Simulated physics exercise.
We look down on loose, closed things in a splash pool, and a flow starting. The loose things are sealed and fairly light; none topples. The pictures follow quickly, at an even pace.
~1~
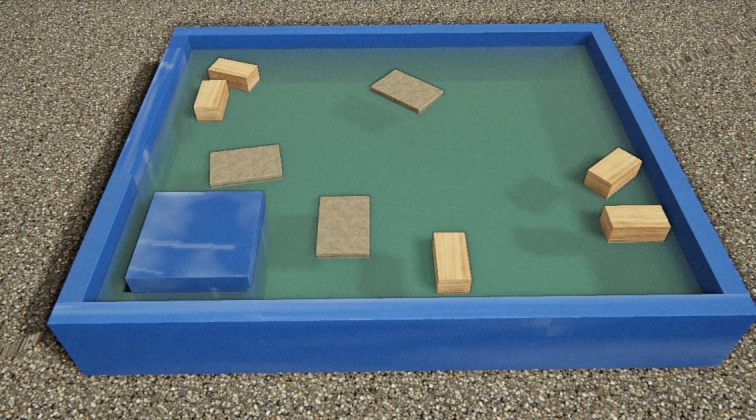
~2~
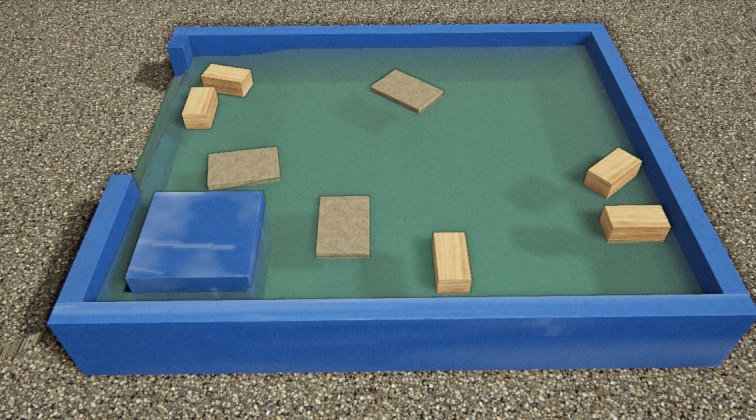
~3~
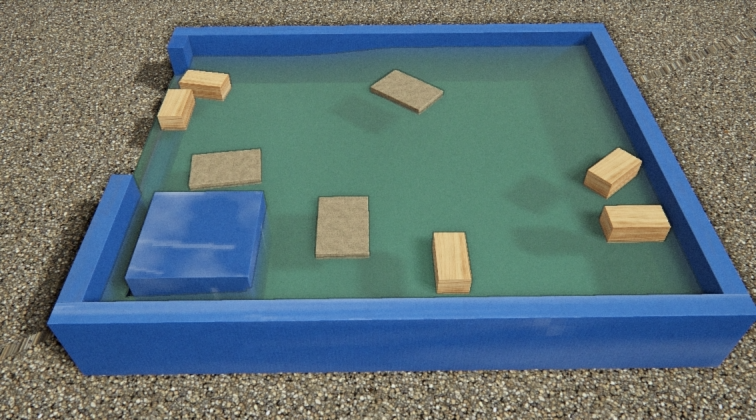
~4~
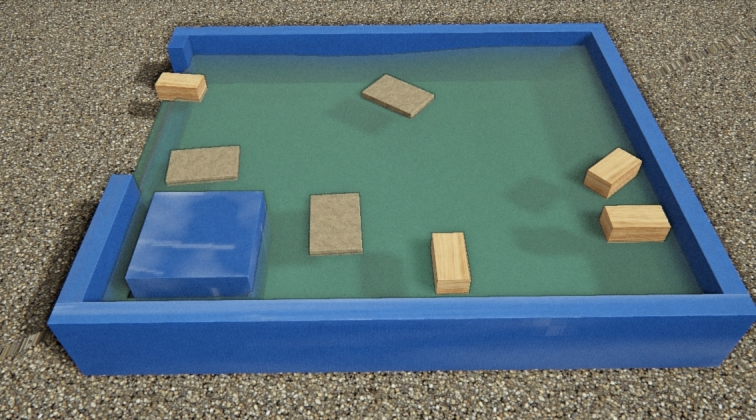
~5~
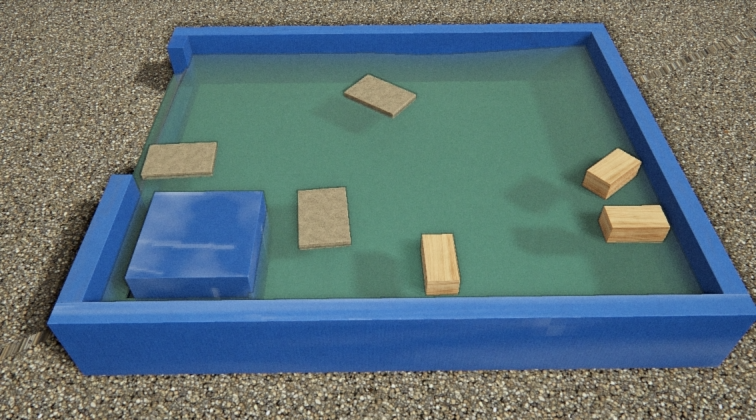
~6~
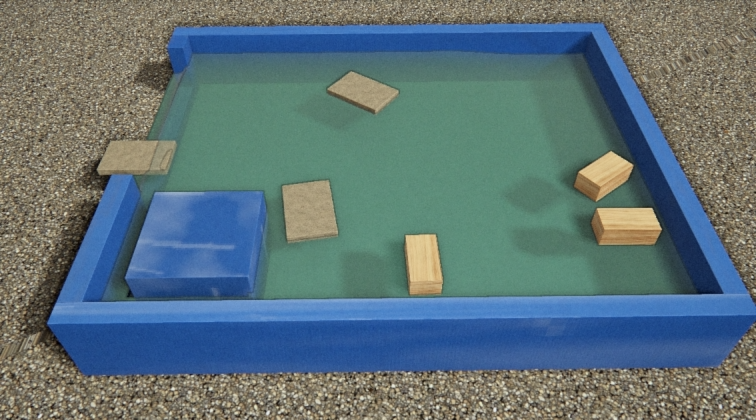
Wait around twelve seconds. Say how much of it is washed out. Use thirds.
That comes to between one and two thirds.
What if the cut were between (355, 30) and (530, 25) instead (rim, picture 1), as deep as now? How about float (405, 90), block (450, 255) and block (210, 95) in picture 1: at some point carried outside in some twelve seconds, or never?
As listed: Through, no, inside.
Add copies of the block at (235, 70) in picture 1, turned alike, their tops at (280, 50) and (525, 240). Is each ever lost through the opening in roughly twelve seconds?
As listed: Through, left behind.
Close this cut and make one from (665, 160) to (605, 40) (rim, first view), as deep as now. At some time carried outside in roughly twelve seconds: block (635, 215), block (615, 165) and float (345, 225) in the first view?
One after the other: Carried outside, yes, stays.
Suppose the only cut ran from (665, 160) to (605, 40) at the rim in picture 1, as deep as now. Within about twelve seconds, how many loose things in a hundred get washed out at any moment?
Some 40 per cent.
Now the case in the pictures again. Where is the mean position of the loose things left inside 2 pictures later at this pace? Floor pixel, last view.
Around (433, 218).
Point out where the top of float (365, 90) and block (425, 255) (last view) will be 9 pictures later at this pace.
Near (263, 97) and (375, 251).
A moment on, 3 of 8 are out; 5 afloat.
Next, 3 of 8 are out; 5 afloat.
Later, 5 of 8 are out; 3 afloat.
In the end, 5 of 8 are out; 3 afloat.
